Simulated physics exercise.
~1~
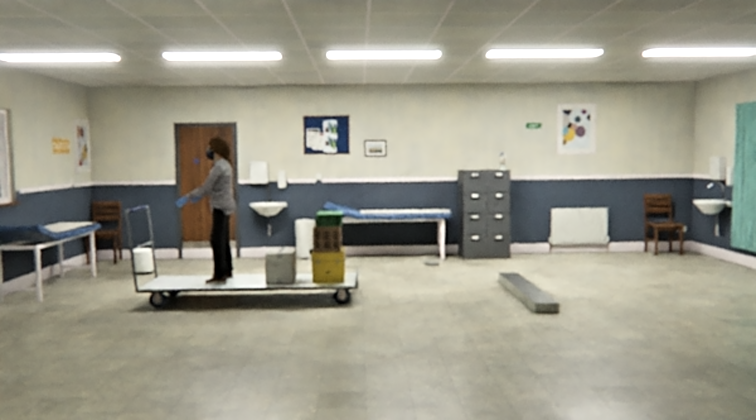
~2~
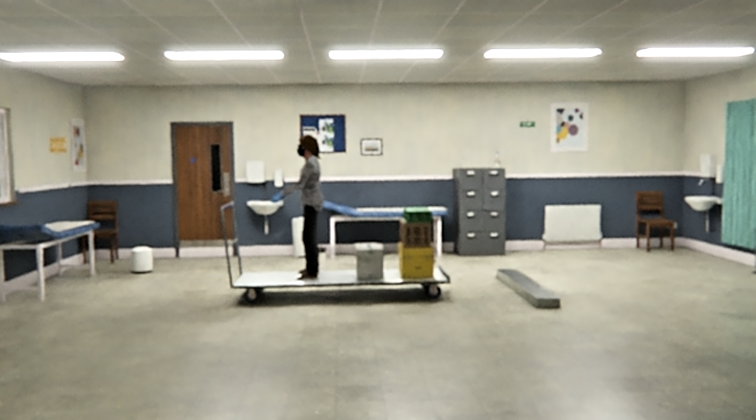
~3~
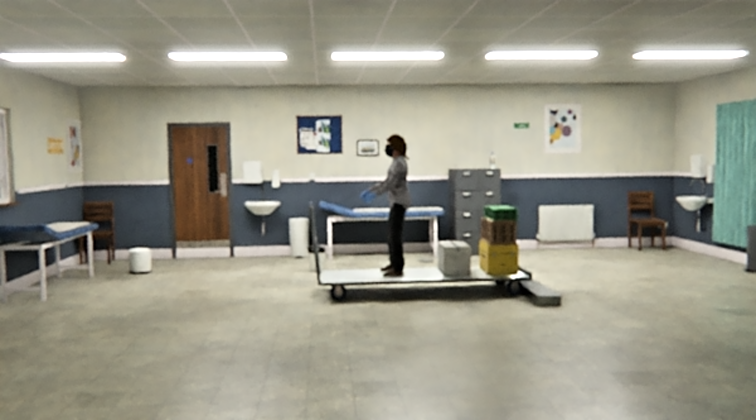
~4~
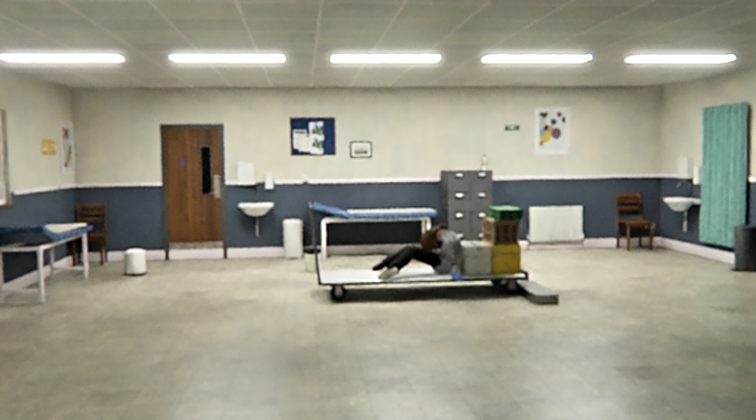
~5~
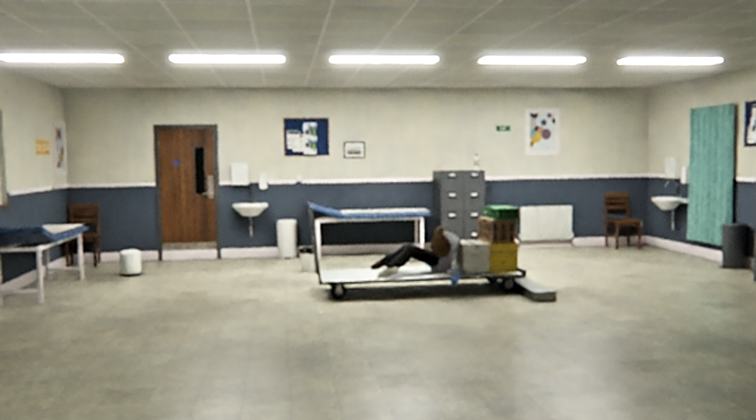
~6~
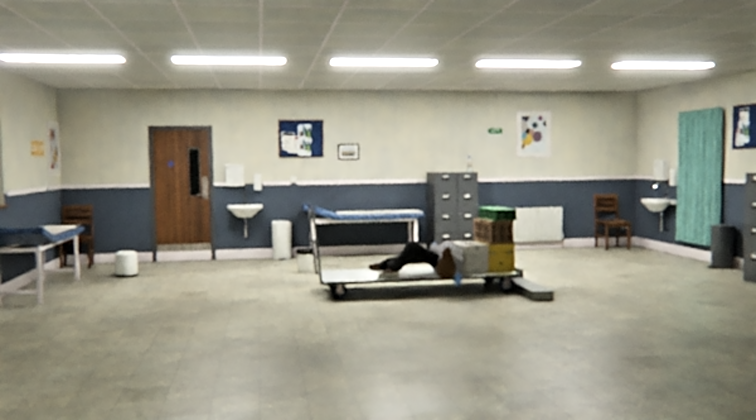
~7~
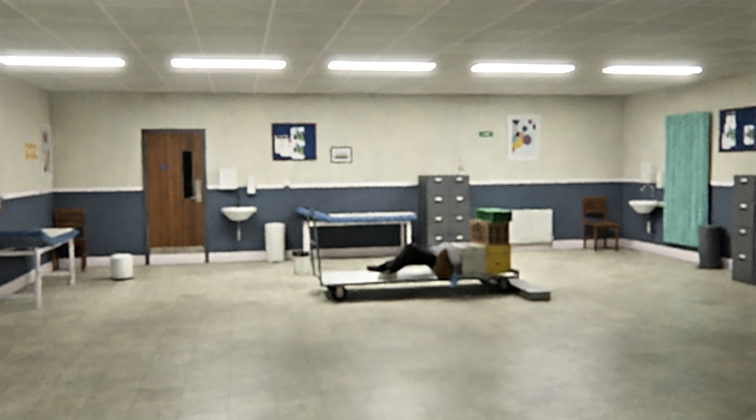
A flat stock cart rolls to the right across a clinic-like room, carrying a standing person near its middle, with a pale parcel, a yellow box and stacked brown and green crates toward the front. Its front wheels reach a low grey step on the floor and the cart stops there, its deck level. The person topples forward and down onto the deck, landing against the pale parcel with legs stretched back to the left. The body then sags a little lower and lies limp. At the end, the person, the parcel and the whole stack all remain on the cart.
